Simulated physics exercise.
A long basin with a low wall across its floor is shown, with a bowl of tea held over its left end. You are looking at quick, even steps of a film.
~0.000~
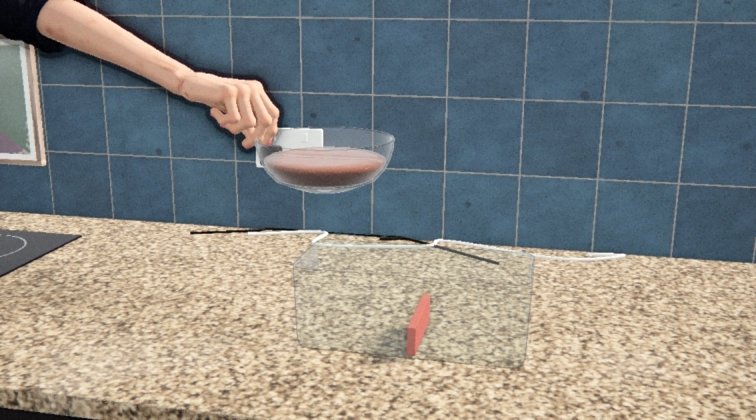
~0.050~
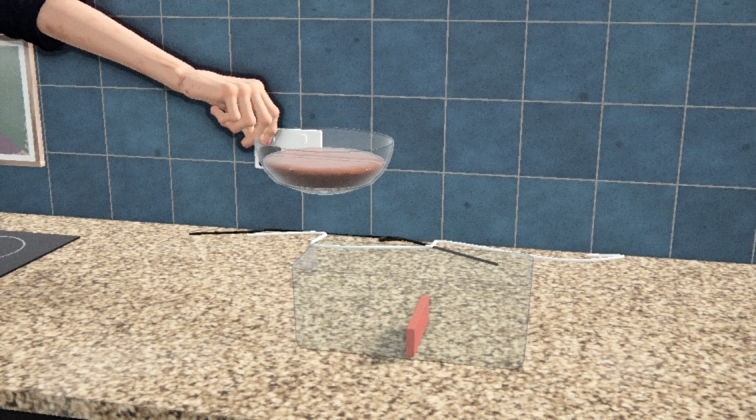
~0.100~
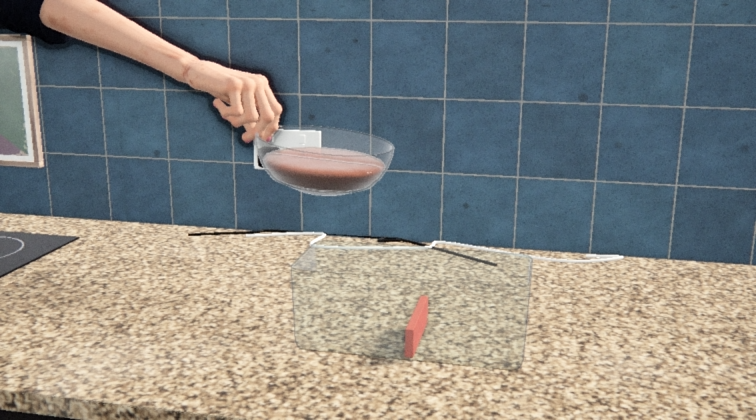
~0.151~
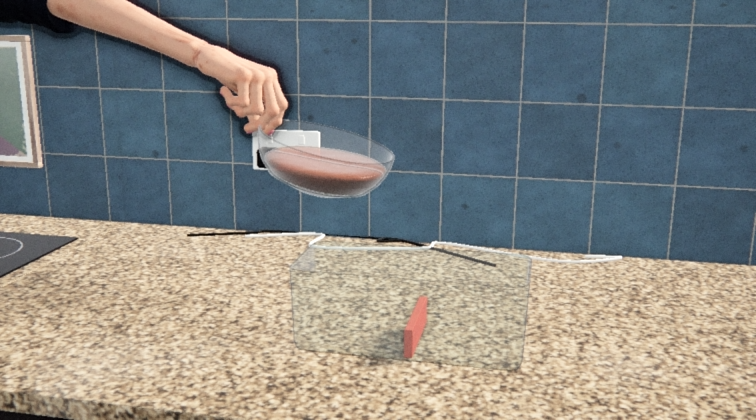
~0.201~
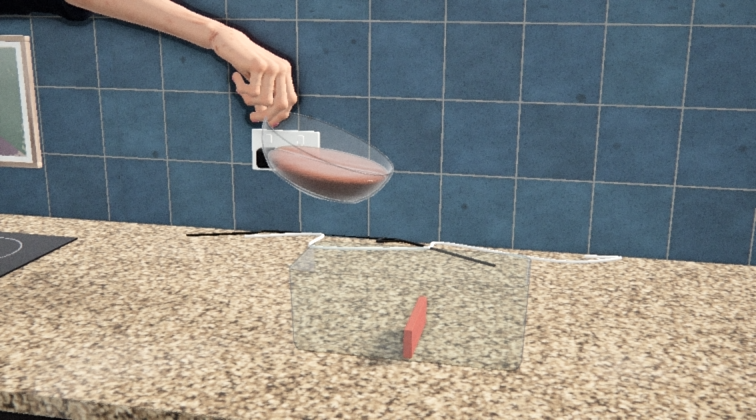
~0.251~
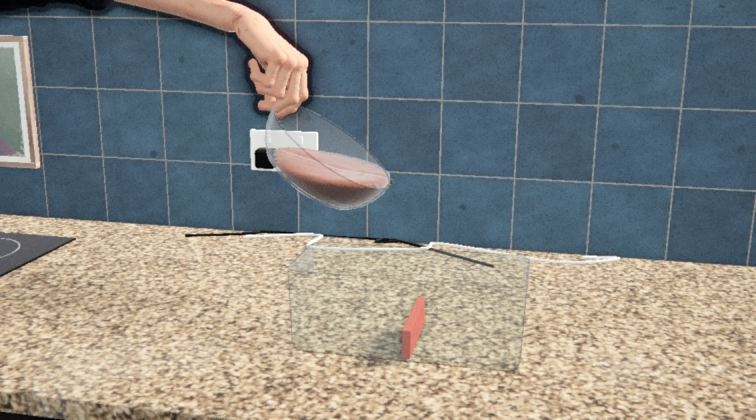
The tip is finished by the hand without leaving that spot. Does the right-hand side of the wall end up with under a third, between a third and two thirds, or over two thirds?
It ends up with between a third and two thirds.
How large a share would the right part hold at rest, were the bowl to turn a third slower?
Around 50 percent ends up there.
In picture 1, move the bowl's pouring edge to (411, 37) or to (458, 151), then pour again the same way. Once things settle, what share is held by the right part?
Try one: 60 %; try two: 70 %.
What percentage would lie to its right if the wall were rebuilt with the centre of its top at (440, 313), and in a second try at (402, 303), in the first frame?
Well, it's close to 15 per cent for the first one, then 65 per cent for the other.
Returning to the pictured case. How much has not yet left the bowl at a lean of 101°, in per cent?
Roughly 5 percent remains at that point.
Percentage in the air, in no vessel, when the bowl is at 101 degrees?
Airborne fraction: Approx. 20 %.
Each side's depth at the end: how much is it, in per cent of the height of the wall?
Roughly 40 percent left, 40 percent right.
Then, 0.53 s in, the tilt is 101° and 3 per cent is still to pour, 38 is left of the wall and 40 right of it.
Then, 0.73 s in, the tilt is 113° and 0 per cent is still to pour, 50 is left of the wall and 37 right of it.
Then, 0.94 s in, the tilt is 113° and 0 per cent is still to pour, 53 is left of the wall and 42 right of it.
Then, 1.17 s in, the tilt is 113° and 0 per cent is still to pour, 54 is left of the wall and 42 right of it.
Finally, 54 per cent lies left of the wall, 42 right of it and 5 outside.
